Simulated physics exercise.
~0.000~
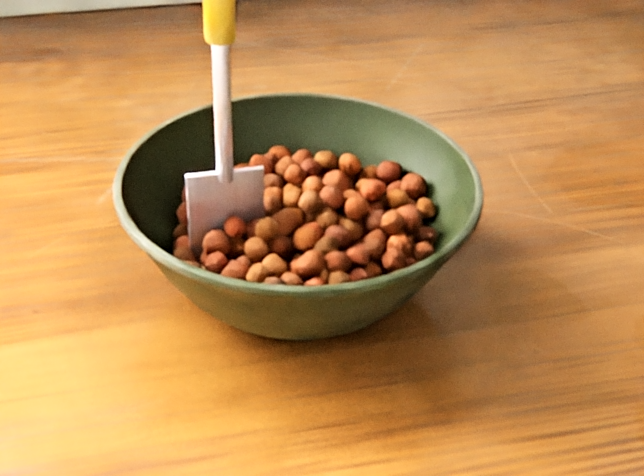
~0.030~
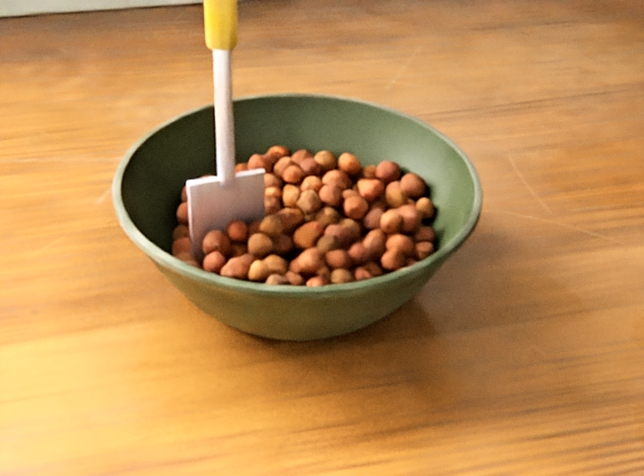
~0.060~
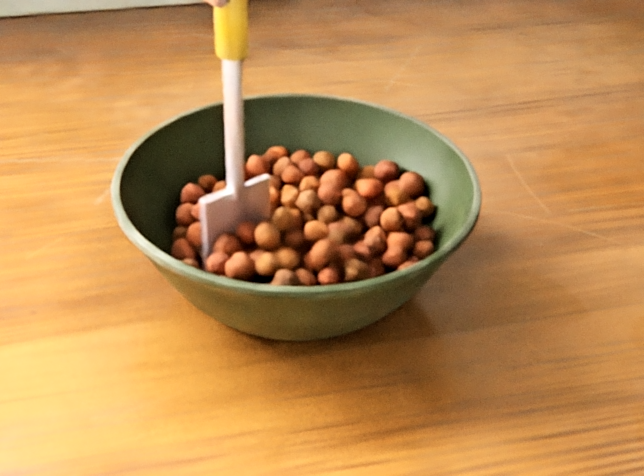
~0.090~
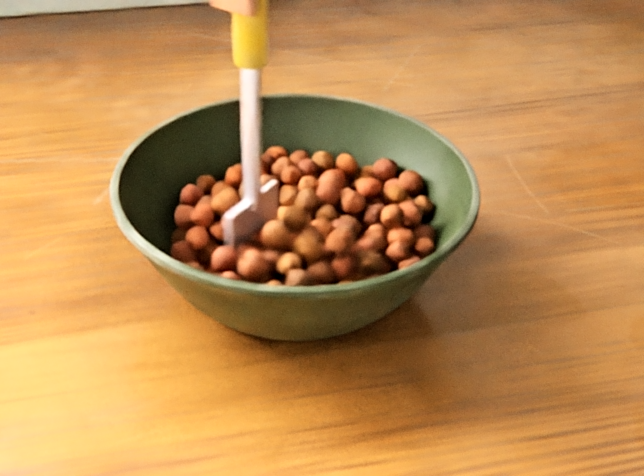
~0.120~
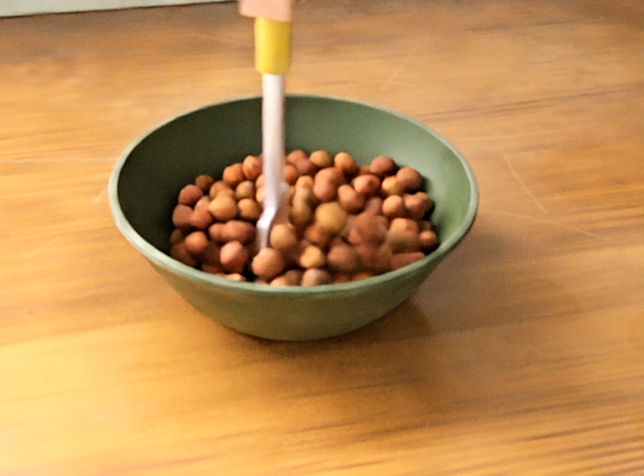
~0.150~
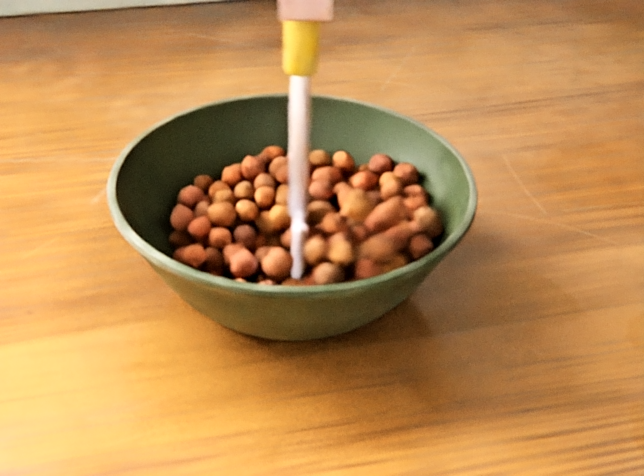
A spatula with a yellow handle and pale flat blade sweeps through round reddish-brown nuts from the left side of a green bowl toward its front, turning edge-on as it goes. The bowl rests on a wooden table, seen from above at an angle. The nuts shift and bunch ahead of the blade to the right, while the bowl barely moves and pinkish fingertips show above the handle.
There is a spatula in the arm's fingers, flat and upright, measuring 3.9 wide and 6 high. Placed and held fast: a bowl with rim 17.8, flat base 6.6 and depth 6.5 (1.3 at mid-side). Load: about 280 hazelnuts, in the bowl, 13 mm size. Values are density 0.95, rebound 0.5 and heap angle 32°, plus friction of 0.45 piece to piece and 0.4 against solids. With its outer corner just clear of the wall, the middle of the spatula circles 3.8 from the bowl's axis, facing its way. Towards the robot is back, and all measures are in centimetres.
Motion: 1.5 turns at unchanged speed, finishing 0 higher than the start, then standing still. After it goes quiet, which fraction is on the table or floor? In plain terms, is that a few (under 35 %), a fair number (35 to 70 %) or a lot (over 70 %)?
A few, under 35 %.
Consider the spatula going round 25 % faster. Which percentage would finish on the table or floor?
Estimated share: Near 30 %.
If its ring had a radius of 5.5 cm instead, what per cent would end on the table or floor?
Around 25 in a hundred.
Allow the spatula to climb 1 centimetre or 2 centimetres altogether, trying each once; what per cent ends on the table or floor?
I'd reckon around 20 and 15 per cent.
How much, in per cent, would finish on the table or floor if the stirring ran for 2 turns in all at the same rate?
I'd expect some 25 per cent.
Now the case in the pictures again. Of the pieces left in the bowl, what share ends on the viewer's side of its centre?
I'd put it at roughly 40 per cent.
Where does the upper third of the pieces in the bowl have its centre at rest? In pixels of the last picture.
Centre of top third: Approx. (342, 173).
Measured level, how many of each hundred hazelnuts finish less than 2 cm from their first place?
Near 5 per cent of the pieces.
After 0.44 s, 259° round, highest piece 9 above the table; 260 in the bowl, 15 on the table or floor, 6 in flight or on the tool.
After 0.74 s, 78° round, highest piece 8 above the table; 237 in the bowl, 39 on the table or floor, 5 in flight or on the tool.
After 1.08 s, 180° round, highest piece 6 above the table; 224 in the bowl, 57 on the table or floor.
After 1.78 s, 180° round, highest piece 6 above the table; 224 in the bowl, 57 on the table or floor.
In the end, 224 in the bowl, 57 on the table or floor. That is 20 % on the table or floor.
